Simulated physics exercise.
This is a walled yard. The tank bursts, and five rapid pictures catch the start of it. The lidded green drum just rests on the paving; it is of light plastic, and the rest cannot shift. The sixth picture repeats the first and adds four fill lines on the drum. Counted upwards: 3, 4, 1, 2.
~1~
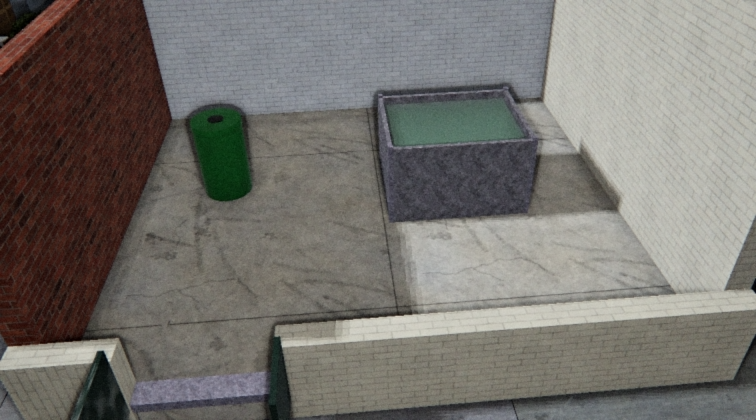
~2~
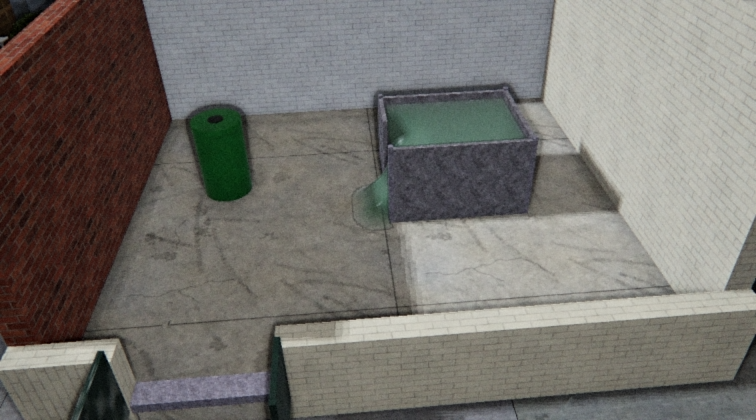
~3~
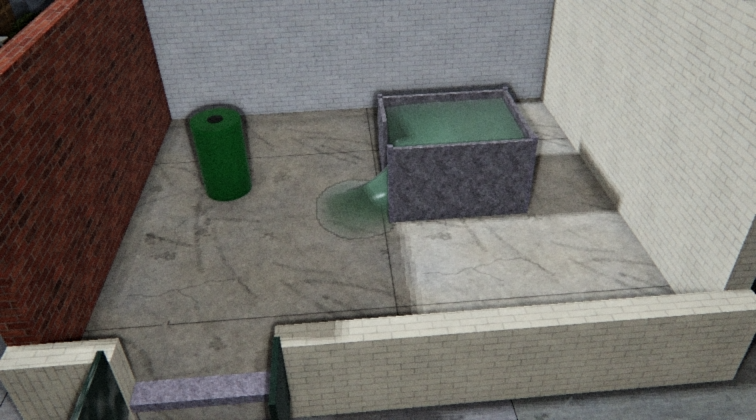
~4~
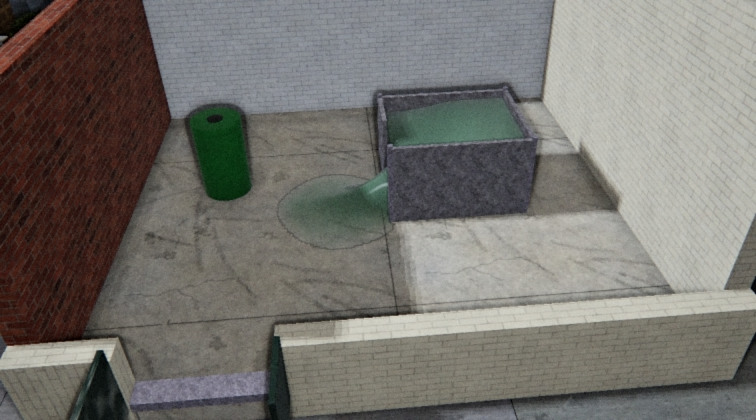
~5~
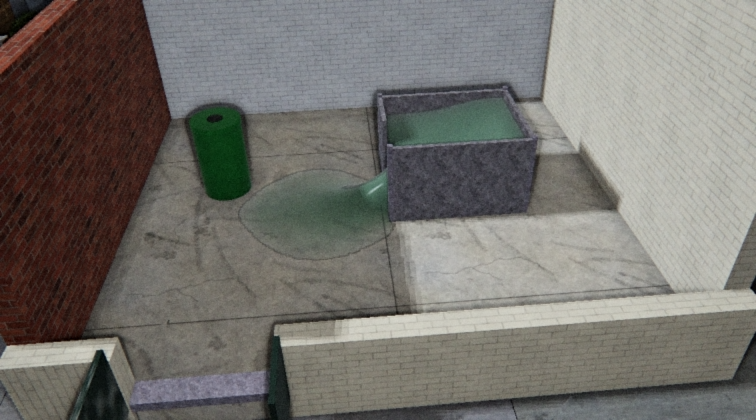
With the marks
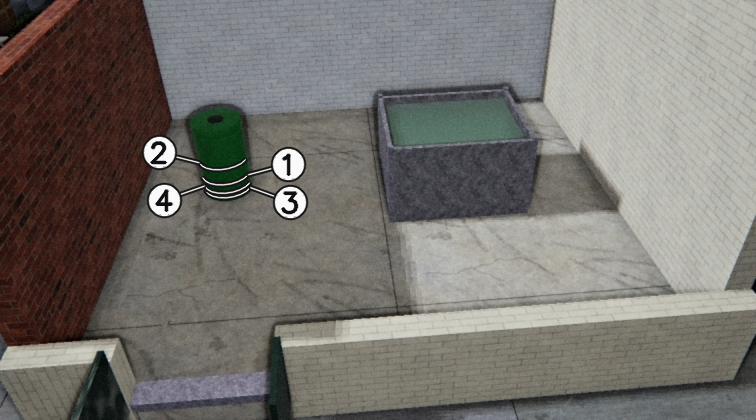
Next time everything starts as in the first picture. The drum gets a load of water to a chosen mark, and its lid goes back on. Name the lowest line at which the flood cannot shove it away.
The limit is 2.
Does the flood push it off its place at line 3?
Yes, it does.
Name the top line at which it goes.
That is line 1.
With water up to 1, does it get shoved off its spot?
Yes, it does.
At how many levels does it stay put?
One.
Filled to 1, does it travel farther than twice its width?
No.
On the marked copy, 1 at (223, 184); 2 at (220, 169); 3 at (226, 197); 4 at (225, 193); from the bottom up 3, 4, 1, 2.
For line 1, it is pushed about half its own width away.
For line 2, it does not move.
For line 3, it is pushed about 4 times its own width away.
For line 4, it is pushed about 3 times its own width away.
